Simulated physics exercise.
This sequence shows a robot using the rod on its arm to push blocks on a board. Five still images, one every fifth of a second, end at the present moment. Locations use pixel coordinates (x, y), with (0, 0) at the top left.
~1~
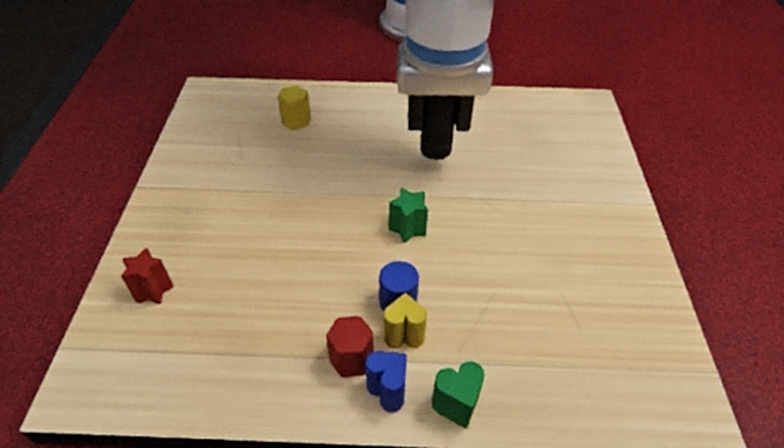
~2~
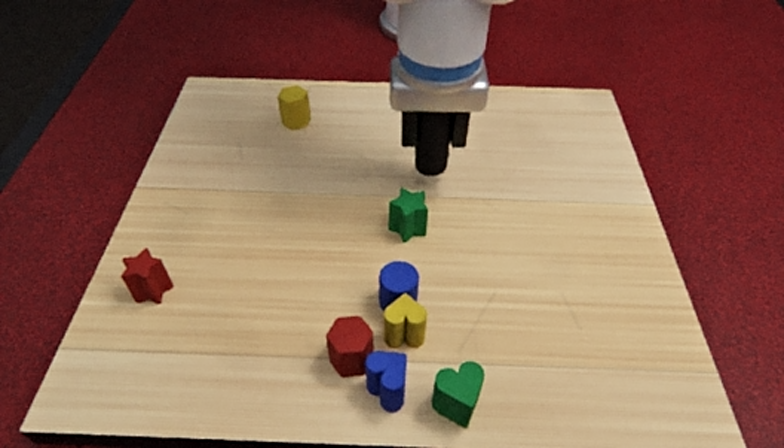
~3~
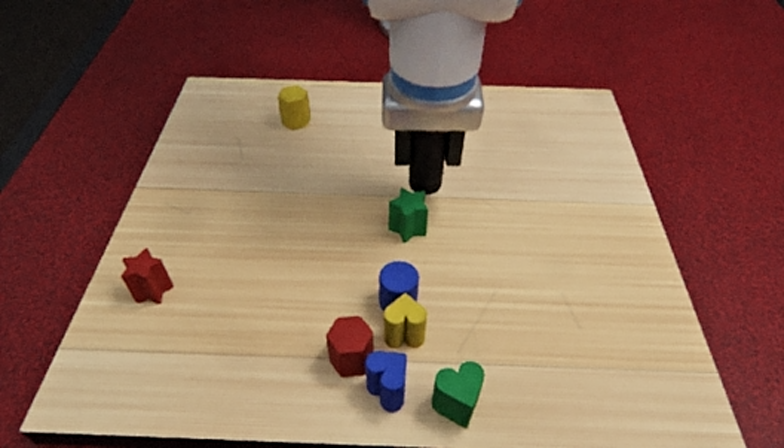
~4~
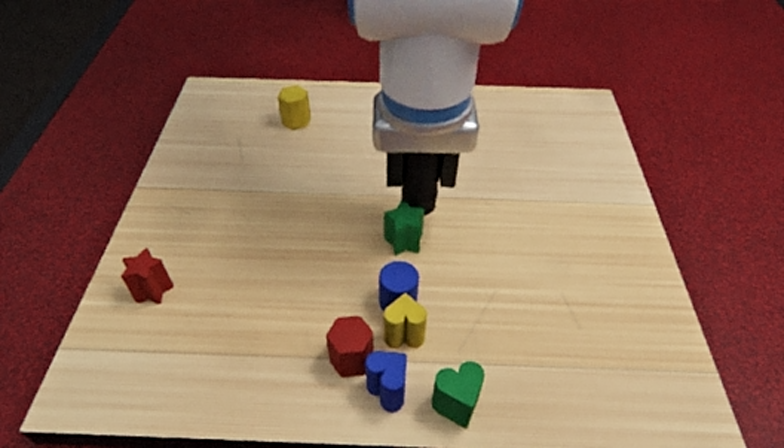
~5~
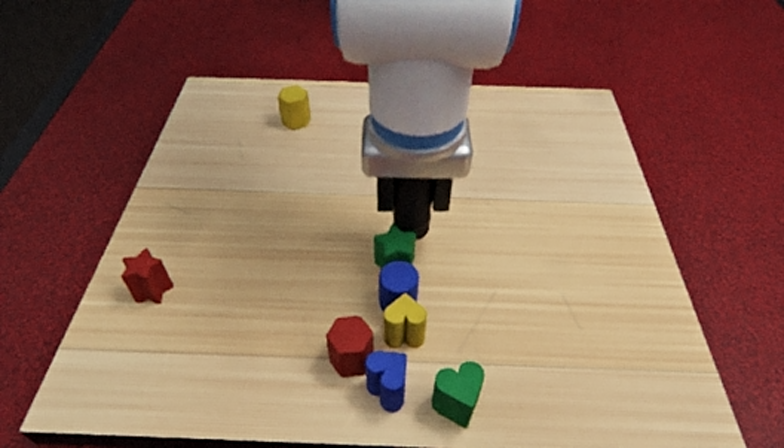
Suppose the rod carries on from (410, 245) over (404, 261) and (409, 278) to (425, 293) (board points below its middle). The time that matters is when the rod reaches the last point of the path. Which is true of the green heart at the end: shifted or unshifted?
That one stays where it is.
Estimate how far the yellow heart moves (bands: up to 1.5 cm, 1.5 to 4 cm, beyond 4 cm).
Once the path is done, the yellow heart lies 1.5 to 4 cm from its present place.
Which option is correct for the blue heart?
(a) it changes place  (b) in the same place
My answer is option b.
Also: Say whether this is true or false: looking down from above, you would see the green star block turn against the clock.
False.
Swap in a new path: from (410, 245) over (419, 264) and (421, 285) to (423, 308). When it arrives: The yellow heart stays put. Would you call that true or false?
Answer: False.
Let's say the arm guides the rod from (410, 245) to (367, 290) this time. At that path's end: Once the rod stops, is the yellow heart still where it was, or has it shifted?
Once the path ends, it is somewhere new.
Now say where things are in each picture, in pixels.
Rod's lower end at (436, 151); blue heart at (388, 367); green star block at (410, 200); blue circular block at (399, 275); yellow heart at (406, 310); green heart at (462, 381), in the first picture.
Rod at (431, 167); blocks still, in the second picture.
Rod at (425, 185); blocks still, in the third picture.
Rod at (419, 205); green star block at (405, 214), in the fourth picture.
Rod at (411, 228); blue heart at (388, 367); green star block at (396, 239); blue circular block at (399, 275); yellow heart at (406, 310); green heart at (462, 381), in the fifth picture.
On the path given first. Halfway along, rod at (404, 255); green star block at (387, 267); blue circular block at (391, 297); yellow heart at (409, 326).
At the end, rod at (427, 277); blue heart still; green star block at (395, 277), turned 40° clockwise; blue circular block at (382, 310); yellow heart at (410, 332); green heart still.
